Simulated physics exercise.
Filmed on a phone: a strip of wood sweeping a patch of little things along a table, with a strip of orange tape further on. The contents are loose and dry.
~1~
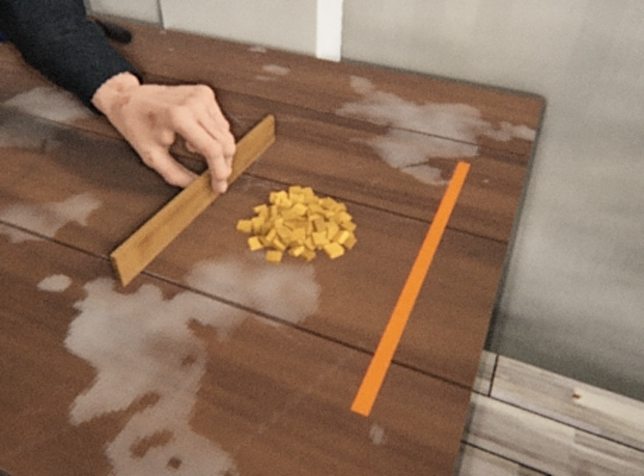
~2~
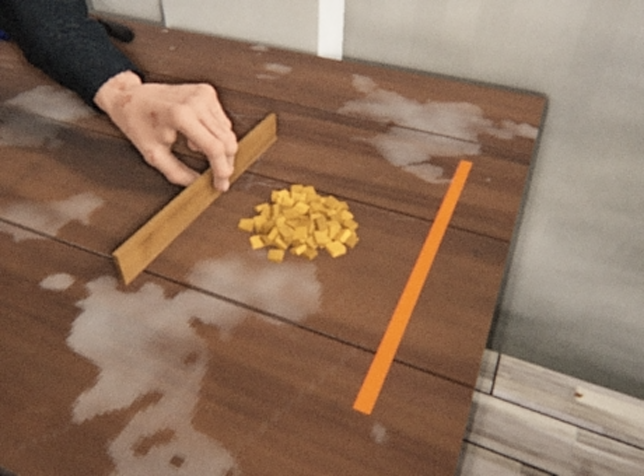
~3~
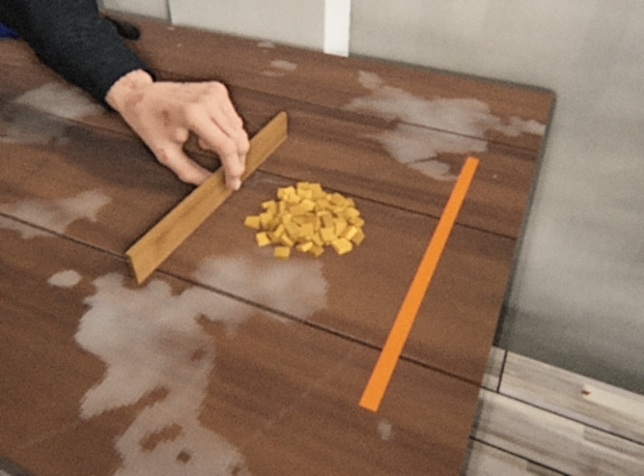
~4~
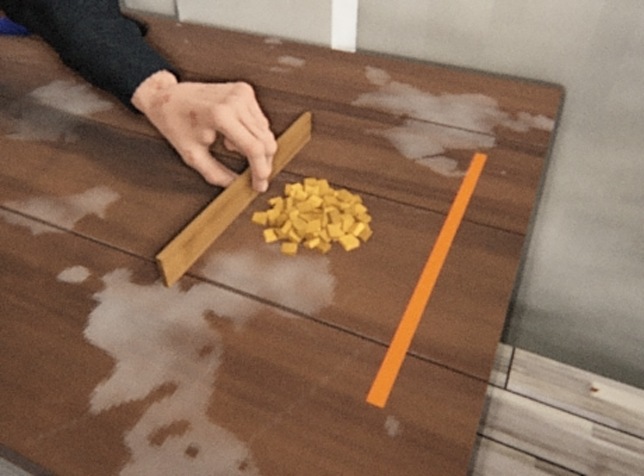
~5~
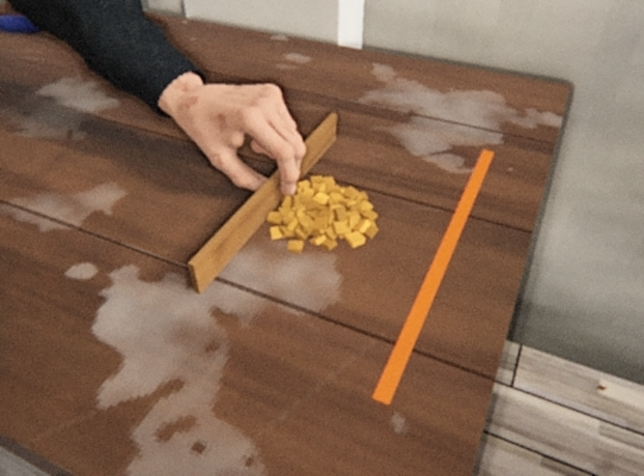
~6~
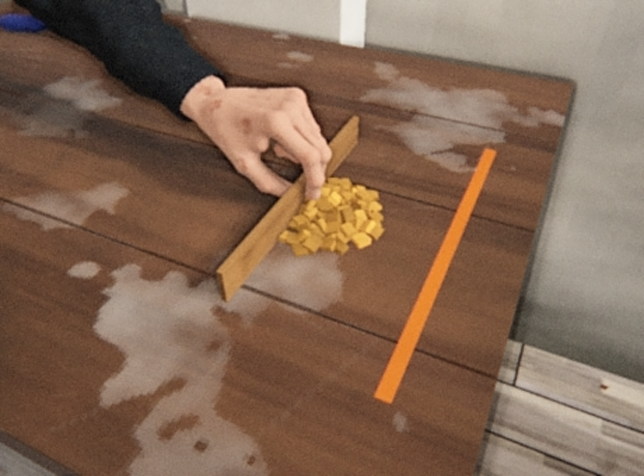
On a wooden table, a hand slides a wood strip right, pushing small yellow pieces slightly.
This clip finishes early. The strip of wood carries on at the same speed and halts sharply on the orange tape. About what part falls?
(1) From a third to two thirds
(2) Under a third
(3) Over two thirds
2.
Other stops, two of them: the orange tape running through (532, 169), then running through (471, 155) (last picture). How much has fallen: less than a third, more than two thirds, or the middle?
Try 1 - beyond two thirds; try 2 - below one third.
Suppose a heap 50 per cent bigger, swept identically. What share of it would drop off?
10 per cent, roughly.
Soon after the last picture, strip of wood still moving, near (381, 201); heap all on the table, its front near (447, 263).
A little later, strip of wood stopped at the orange tape; heap a stray few over the edge.
Later still, strip of wood stopped at the orange tape; heap a small part over the edge.
At rest, strip of wood stopped at the orange tape; heap a small part over the edge.
